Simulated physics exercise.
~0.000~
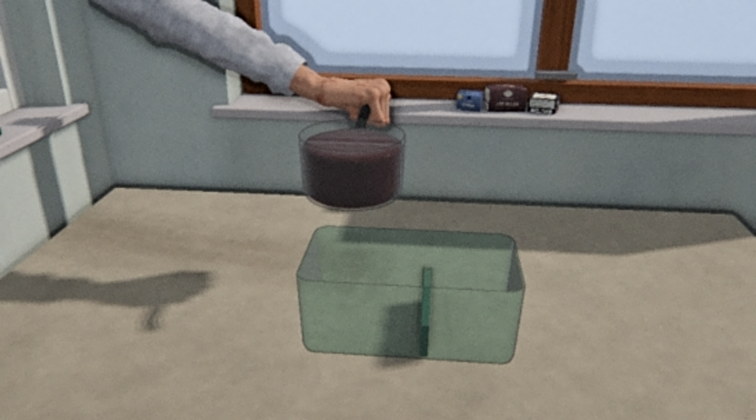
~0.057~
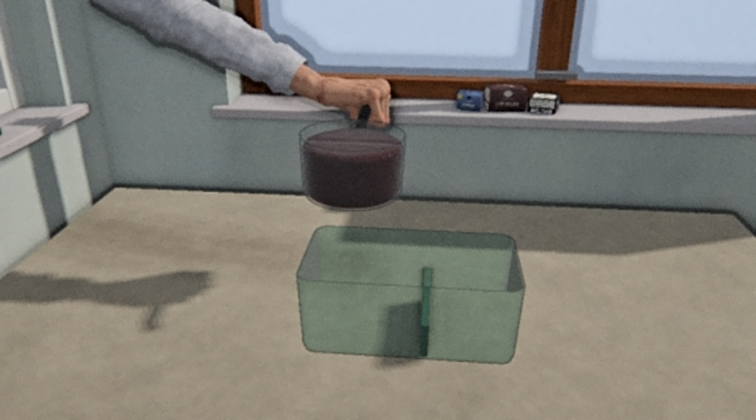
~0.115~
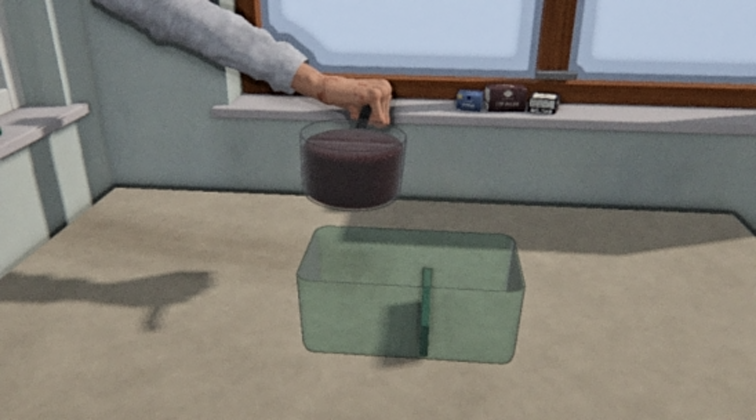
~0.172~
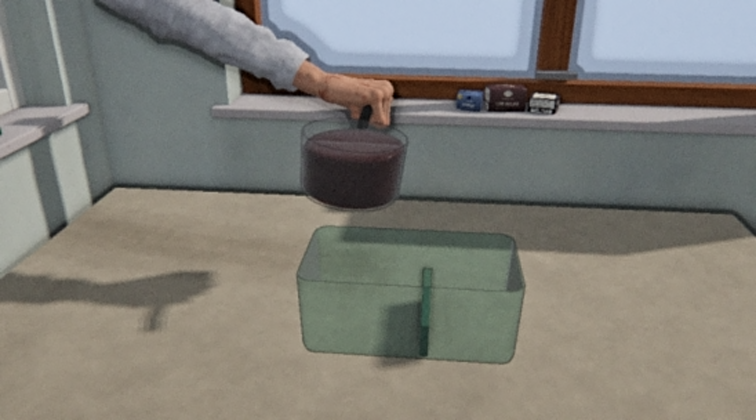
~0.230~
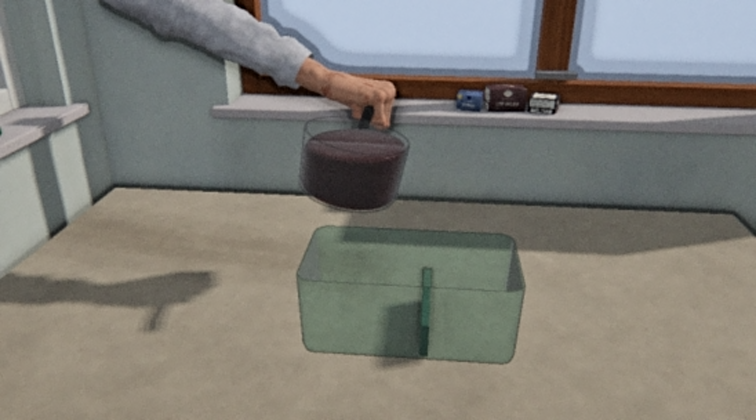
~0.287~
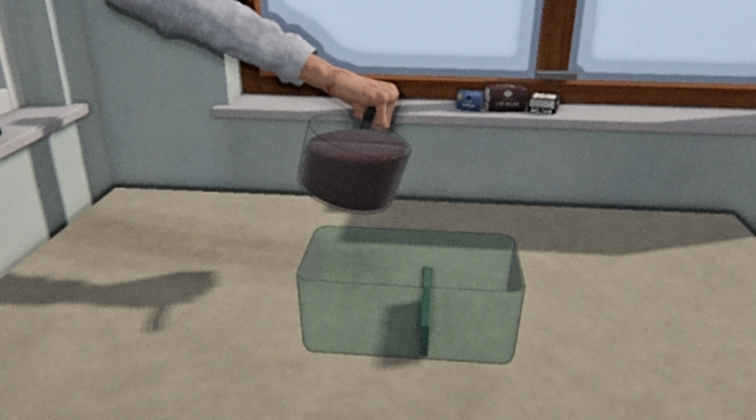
A saucepan of dark wine, held from above by a hand reaching in from the left, hangs nearly level over an empty green see-through basin, then tilts slightly, its right side dipping while the basin stays still.
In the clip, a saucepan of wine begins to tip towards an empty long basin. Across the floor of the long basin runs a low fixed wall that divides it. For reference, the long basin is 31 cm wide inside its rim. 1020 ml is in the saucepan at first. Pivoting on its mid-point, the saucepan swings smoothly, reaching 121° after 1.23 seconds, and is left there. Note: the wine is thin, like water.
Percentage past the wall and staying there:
73 percent.
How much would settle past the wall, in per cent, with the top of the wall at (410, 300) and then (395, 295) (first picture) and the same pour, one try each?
Respectively close to 85 and 95 %.
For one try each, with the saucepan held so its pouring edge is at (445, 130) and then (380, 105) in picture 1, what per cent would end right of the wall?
About 80 %, then about 60 %.
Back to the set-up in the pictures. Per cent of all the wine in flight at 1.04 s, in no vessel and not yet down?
Airborne share: Near 6 %.
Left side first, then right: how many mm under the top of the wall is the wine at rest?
Measured: Left around 44 mm, right around 14 mm.
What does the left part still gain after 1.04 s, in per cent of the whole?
12 %.
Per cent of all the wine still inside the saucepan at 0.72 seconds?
I'd estimate some 48 % remains.
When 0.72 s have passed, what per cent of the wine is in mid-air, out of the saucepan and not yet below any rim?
Share: Roughly 32 per cent.
Then, 0.72 s in, the tilt is 77° and 48 per cent is still to pour, 1 is left of the wall and 20 right of it.
Then, 1.04 s in, the tilt is 114° and 5 per cent is still to pour, 15 is left of the wall and 73 right of it.
Then, 1.37 s in, the tilt is 121° and 0 per cent is still to pour, 26 is left of the wall and 73 right of it.
Then, 1.73 s in, the tilt is 121° and 0 per cent is still to pour, 26 is left of the wall and 73 right of it.
Finally, 26 per cent lies left of the wall, 73 right of it and 1 outside.
